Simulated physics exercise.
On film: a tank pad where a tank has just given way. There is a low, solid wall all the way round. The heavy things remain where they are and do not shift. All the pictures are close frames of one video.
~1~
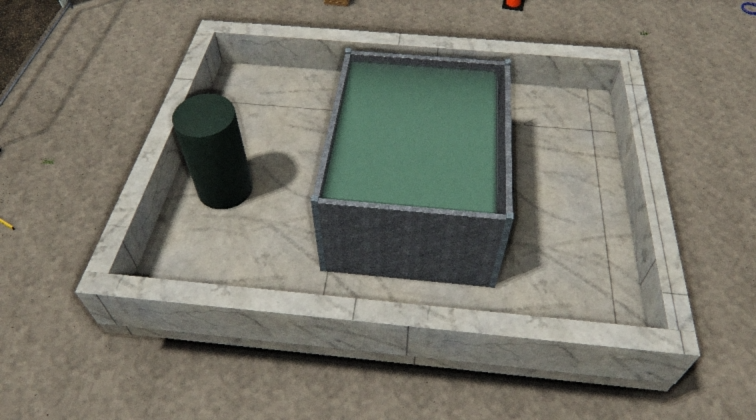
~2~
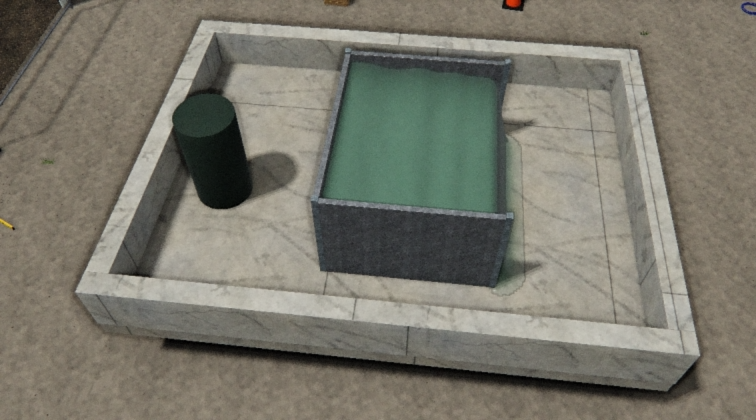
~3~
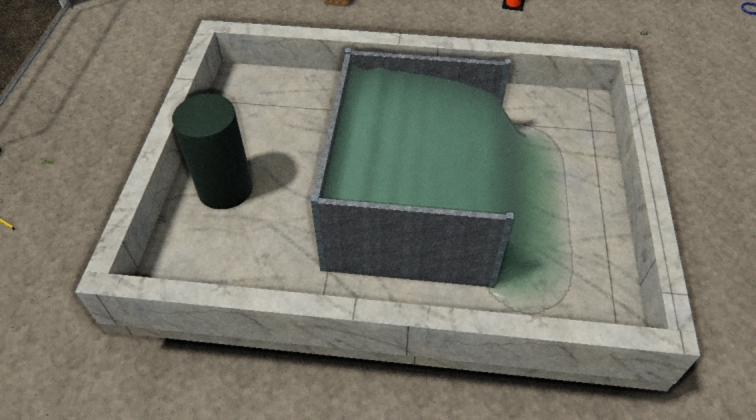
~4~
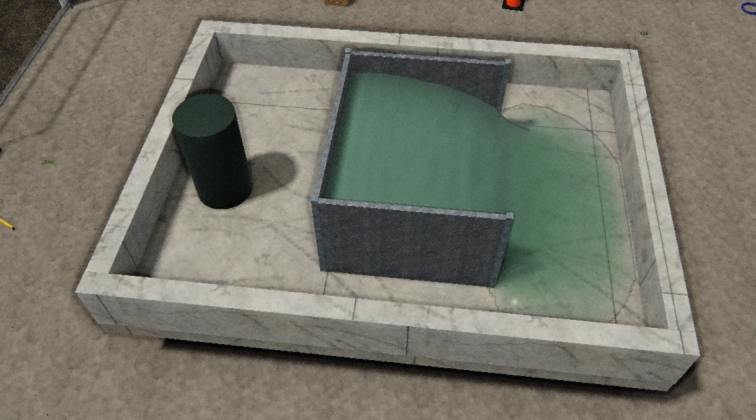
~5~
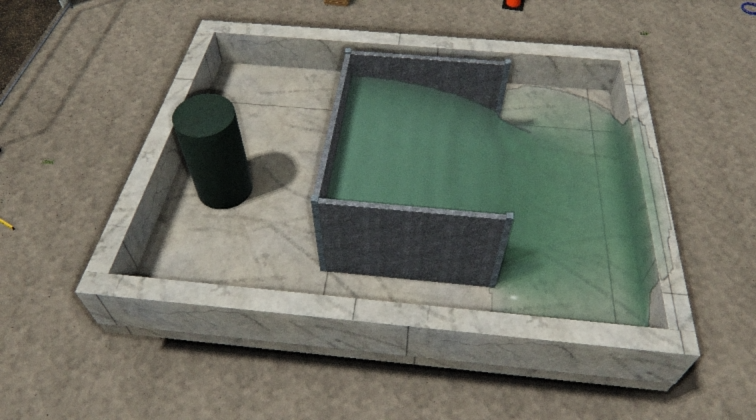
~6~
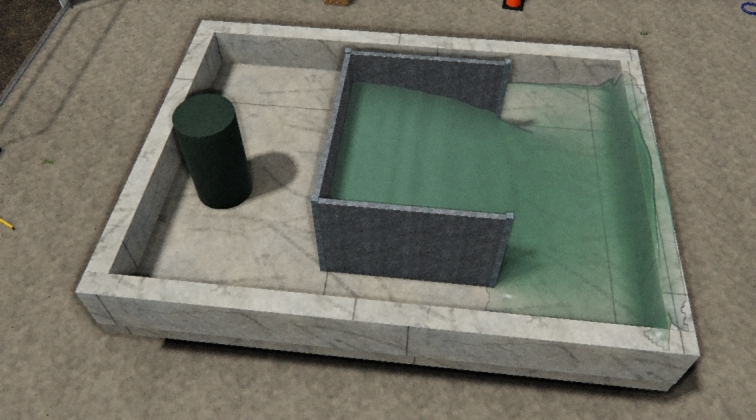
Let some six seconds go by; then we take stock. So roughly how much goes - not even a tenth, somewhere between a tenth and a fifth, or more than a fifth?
Tenth up to fifth.
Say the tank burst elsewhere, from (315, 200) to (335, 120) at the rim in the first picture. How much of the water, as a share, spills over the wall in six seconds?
Some 6 in a hundred.
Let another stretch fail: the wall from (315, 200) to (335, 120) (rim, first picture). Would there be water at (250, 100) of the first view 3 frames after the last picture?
At that place: Covered.
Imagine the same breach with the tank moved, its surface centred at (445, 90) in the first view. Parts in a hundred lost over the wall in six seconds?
About 14 per cent.
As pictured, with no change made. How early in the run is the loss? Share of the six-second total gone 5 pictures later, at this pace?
It would be around 45 %.
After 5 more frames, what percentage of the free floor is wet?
That works out to some 35 in a hundred.
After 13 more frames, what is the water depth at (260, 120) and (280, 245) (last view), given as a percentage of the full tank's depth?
Around 6 % at the first and 0 % at the second.
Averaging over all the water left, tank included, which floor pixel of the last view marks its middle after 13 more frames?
My reading is close to (494, 196).
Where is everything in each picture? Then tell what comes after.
In the first picture, still water in the water tank at (420, 131).
In the second picture, the front is at (497, 290), out from the gap at (494, 185).
In the third picture, the front is at (538, 304), out from the gap at (494, 185).
In the fourth picture, the front is at (568, 121), out from the gap at (493, 189).
In the fifth picture, water pours out at (493, 190) and has run to a hidden place.
In the sixth picture, water pours out at (493, 191) and has run to (606, 93).
A moment on, water covers 35 % of the floor; the low wall has let 2 % over.
Next, water covers 35 % of the floor; the low wall has let 7 % over.
Then, water covers 60 % of the floor; the low wall has let 14 % over.
Later, water covers 80 % of the floor; the low wall has let 14 % over.
In the end, water covers 85 % of the floor; the low wall has let 14 % over.
